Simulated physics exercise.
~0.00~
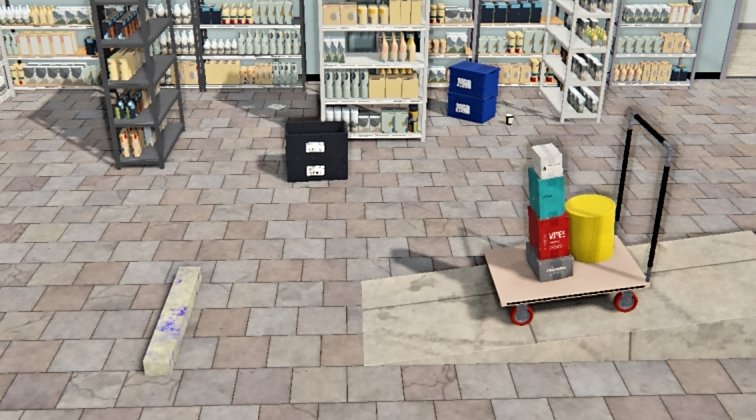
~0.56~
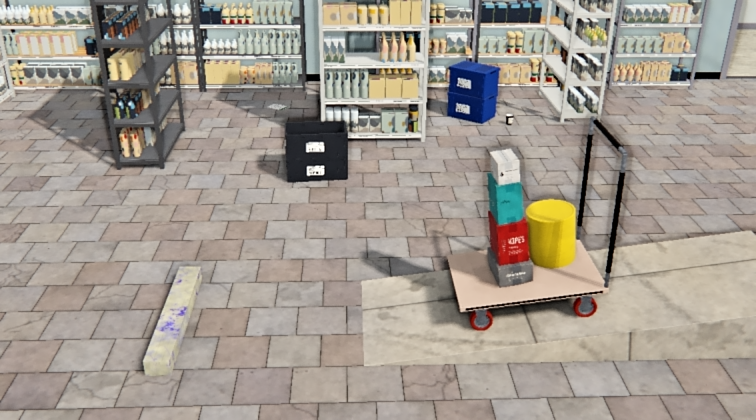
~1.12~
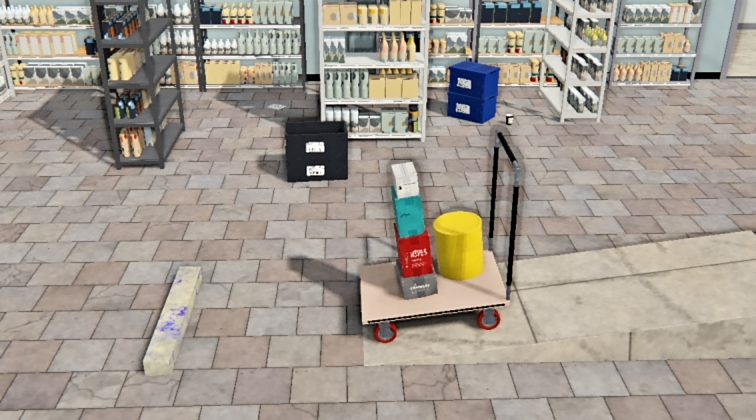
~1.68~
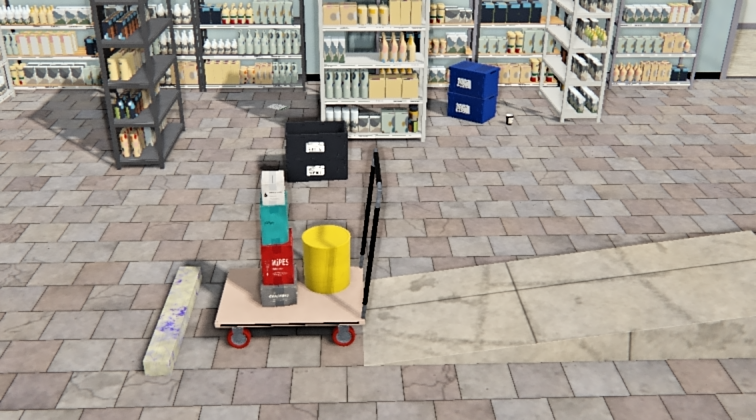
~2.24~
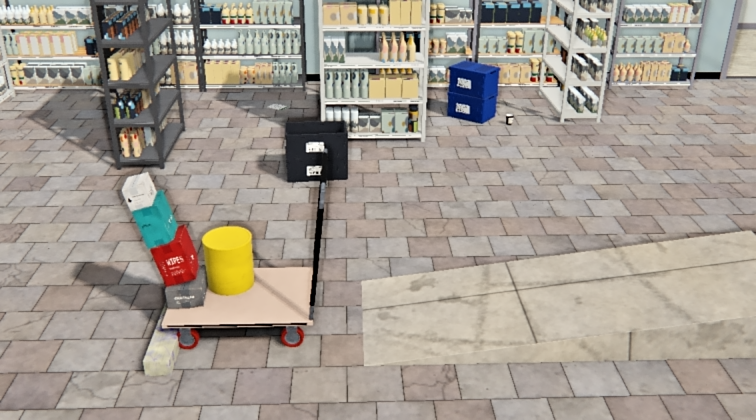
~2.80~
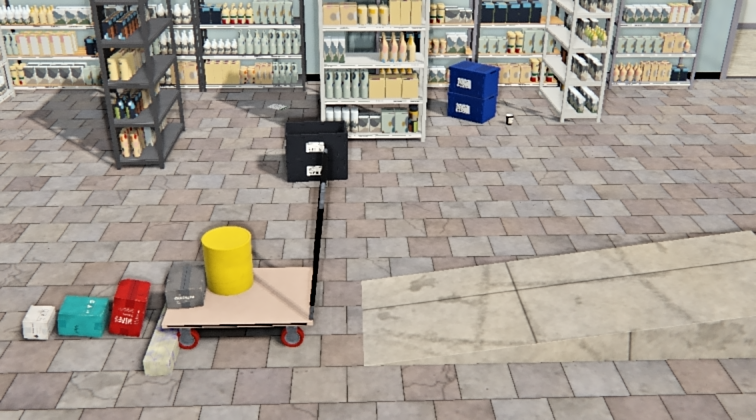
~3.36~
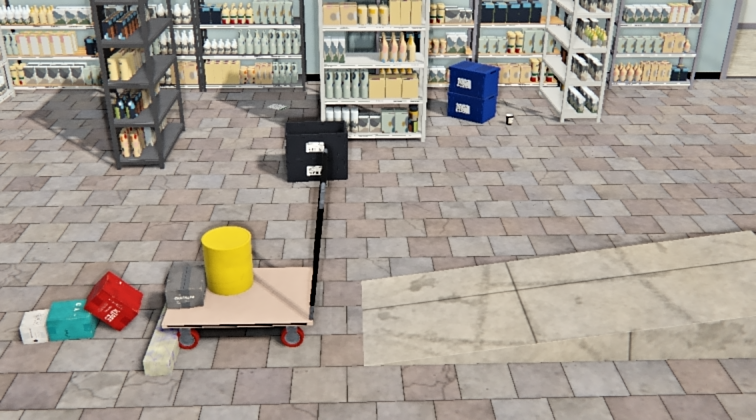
A flat trolley stacked with grey, red, turquoise and white boxes beside a yellow pail rolls left down a pale ramp in a shop-like space, seen from above at an angle. Stocked shelves stand behind, with black and blue bins on the paved floor and a pale kerb at left. The trolley crosses the flat paving and stops abruptly against the kerb. The stack pitches left, spilling the white, turquoise and red boxes onto the floor beyond. They end scattered there, while the grey box and yellow pail remain upright on the deck.
